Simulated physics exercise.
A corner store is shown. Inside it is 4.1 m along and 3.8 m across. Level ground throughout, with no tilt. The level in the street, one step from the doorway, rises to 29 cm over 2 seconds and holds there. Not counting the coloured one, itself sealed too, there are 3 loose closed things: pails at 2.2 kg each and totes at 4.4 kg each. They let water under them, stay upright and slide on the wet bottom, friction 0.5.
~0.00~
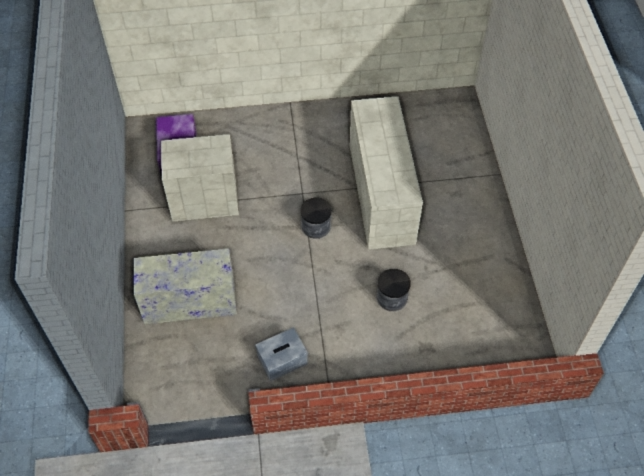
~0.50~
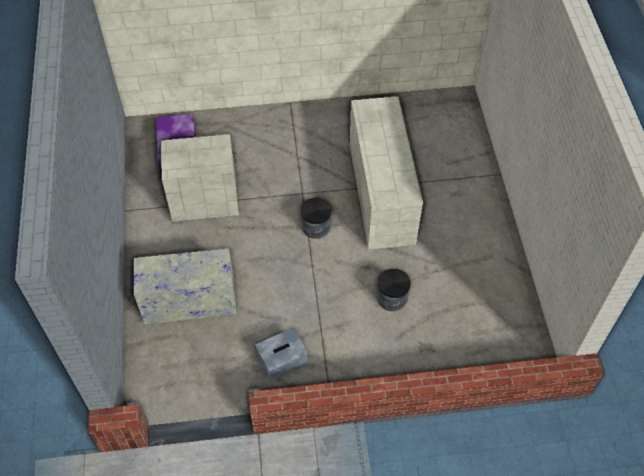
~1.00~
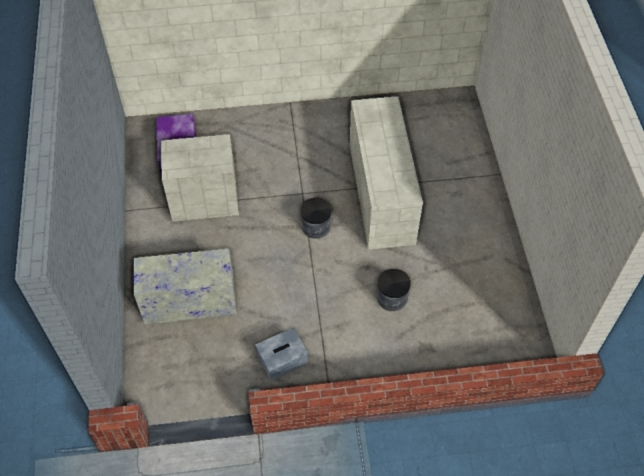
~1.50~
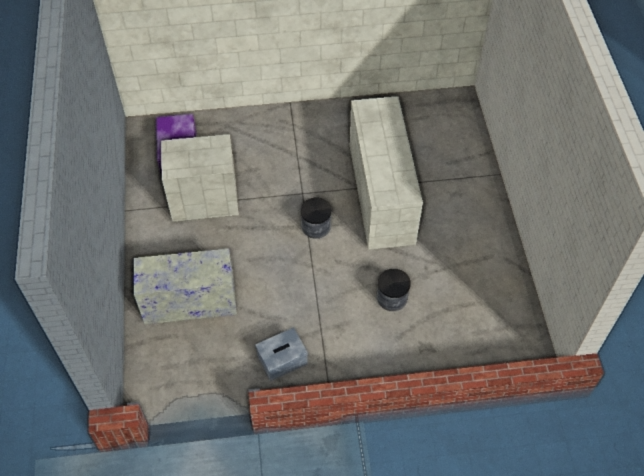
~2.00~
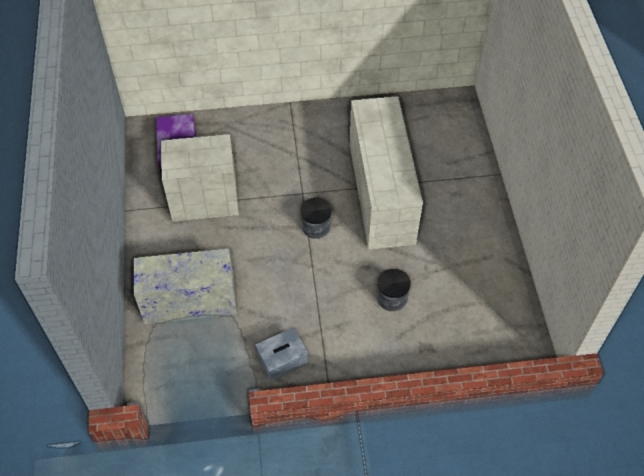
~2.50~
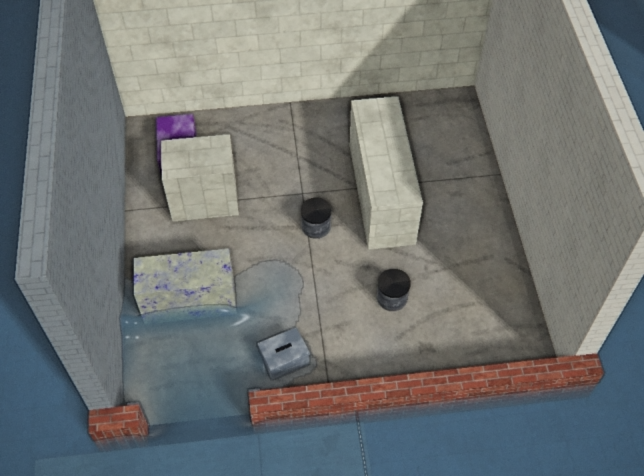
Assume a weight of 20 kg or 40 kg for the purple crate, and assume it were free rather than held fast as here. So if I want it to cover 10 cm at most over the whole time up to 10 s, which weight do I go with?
The lighter amount falls short, unlike the heavier.
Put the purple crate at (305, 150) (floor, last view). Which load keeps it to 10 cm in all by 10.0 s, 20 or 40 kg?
Note: Heavier only OK.
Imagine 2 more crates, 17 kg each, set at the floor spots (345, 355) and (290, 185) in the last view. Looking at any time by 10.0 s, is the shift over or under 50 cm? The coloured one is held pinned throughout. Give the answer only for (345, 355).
That one is beyond the limit.
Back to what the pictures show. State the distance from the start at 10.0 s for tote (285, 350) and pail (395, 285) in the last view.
In turn: 60 cm, 120 cm.
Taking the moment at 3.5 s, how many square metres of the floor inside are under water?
Wet area: Approx. 6.0 m2.
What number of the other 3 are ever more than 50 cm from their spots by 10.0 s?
The total is 3.
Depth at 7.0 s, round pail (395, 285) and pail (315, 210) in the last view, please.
I'd estimate 10 cm for the first and 10 cm for the second.
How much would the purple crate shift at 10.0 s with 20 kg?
Roughly 10 cm.
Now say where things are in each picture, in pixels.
In the first picture, the purple crate at (175, 136) rests on the ground; 0.0 m2 under water; 0 of 4 have shifted.
In the second picture, the purple crate at (175, 136), on the bottom; water covers 0.0 m2; 0 of 4 have shifted.
In the third picture, the purple crate at (175, 136) rests on the ground; water covers 0.0 m2; 0 of 4 have shifted.
In the fourth picture, the purple crate at (175, 136), on the bottom; 0.1 m2 under water; 0 of 4 have shifted.
In the fifth picture, the purple crate at (175, 136), on the bottom; water covers 1.0 m2; 0 of 4 have shifted.
In the sixth picture, the purple crate at (175, 136) rests on the ground; 1.9 m2 under water; 0 of 4 have shifted.
After 3.5 s the purple crate would be 0 cm from its start with 20 kg and 0 cm from its start with 40 kg; 1 cm of water round it then.
After 4.5 s the purple crate would be 0 cm from its start with 20 kg and 0 cm from its start with 40 kg; 3 cm of water round it then.
After 7.0 s the purple crate would be 8 cm from its start with 20 kg and 0 cm from its start with 40 kg; 9 cm of water round it then.
After 10.0 s the purple crate would be 11 cm from its start with 20 kg and 0 cm from its start with 40 kg; 15 cm of water round it then.
